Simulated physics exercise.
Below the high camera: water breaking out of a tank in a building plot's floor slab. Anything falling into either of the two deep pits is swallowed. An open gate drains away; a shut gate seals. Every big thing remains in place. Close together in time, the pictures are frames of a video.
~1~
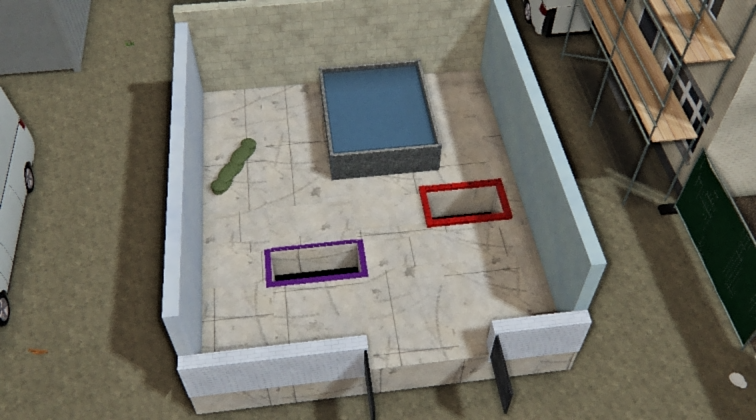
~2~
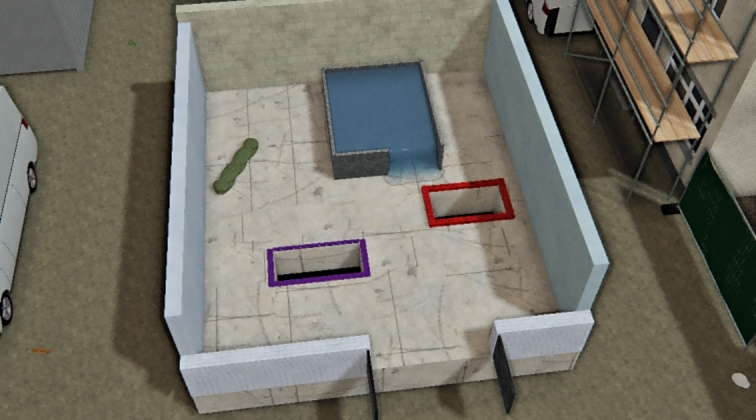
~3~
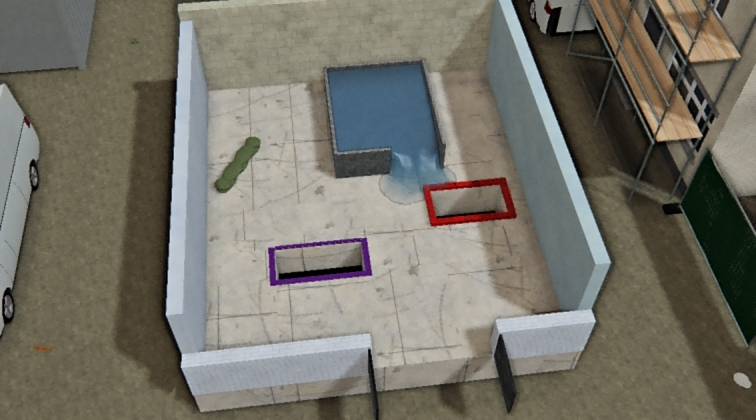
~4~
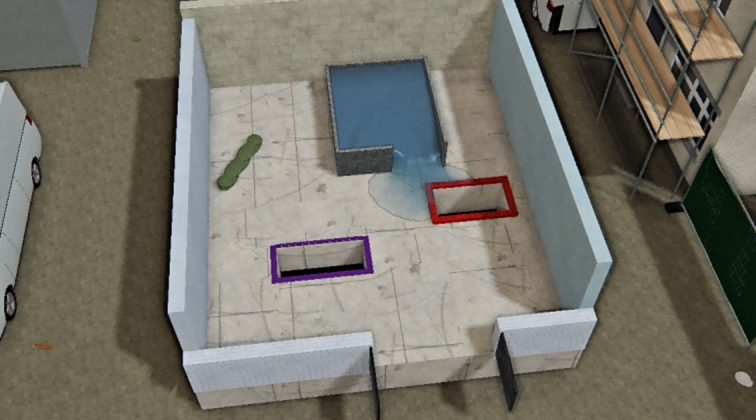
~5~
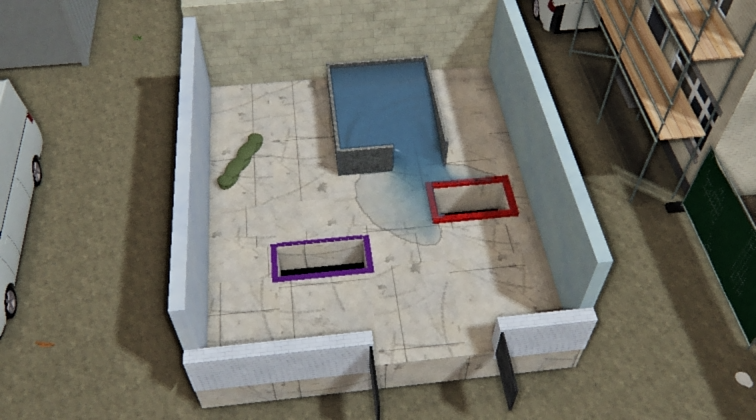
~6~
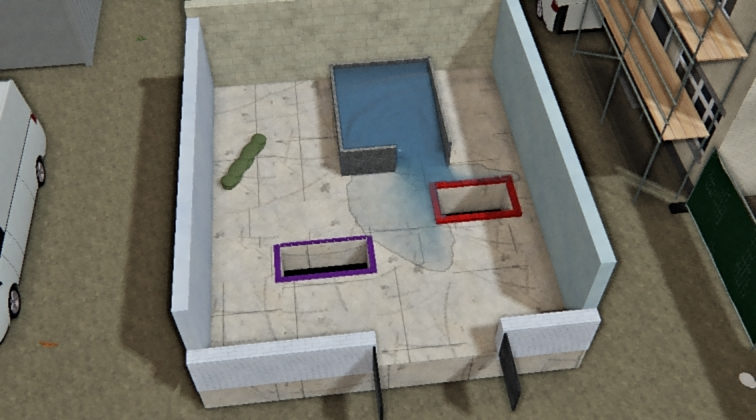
Water pours from a gap in the tank's front corner and spreads across the floor slab.
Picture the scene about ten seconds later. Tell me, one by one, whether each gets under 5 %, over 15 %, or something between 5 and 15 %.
One by one: The gate gets over 15 %; the purple pit gets between 5 and 15 %; the red pit gets over 15 %.
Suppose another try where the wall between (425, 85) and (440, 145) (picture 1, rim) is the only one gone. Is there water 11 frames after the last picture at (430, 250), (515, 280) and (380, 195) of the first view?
First spot spared, second spot submerged, third spot spared.
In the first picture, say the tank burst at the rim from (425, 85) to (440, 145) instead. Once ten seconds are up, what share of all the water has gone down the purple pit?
Purple: 2 %.
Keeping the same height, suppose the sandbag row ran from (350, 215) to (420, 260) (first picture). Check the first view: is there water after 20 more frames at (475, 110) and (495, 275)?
In order, the answers are drenched and drenched.
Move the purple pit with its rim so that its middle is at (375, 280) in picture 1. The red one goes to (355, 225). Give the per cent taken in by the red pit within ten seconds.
Note: Red pit, 2 percent.
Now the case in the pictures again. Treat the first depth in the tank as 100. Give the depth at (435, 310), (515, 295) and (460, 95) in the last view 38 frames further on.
The depth comes out near 4, 6 and 4 per cent.
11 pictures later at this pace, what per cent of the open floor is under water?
Roughly 30 %.
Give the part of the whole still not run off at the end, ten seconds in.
My reading is around 44 percent.
A moment on, water covers 20 % of the floor; the gate 0 %, the purple pit 1 %, the red pit 6 %.
Next, water covers 30 % of the floor; the gate 3 %, the purple pit 2 %, the red pit 12 %.
Then, water covers 40 % of the floor; the gate 9 %, the purple pit 4 %, the red pit 18 %.
Later, water covers 55 % of the floor; the gate 15 %, the purple pit 7 %, the red pit 23 %.
In the end, water covers 65 % of the floor; the gate 21 %, the purple pit 10 %, the red pit 25 %.
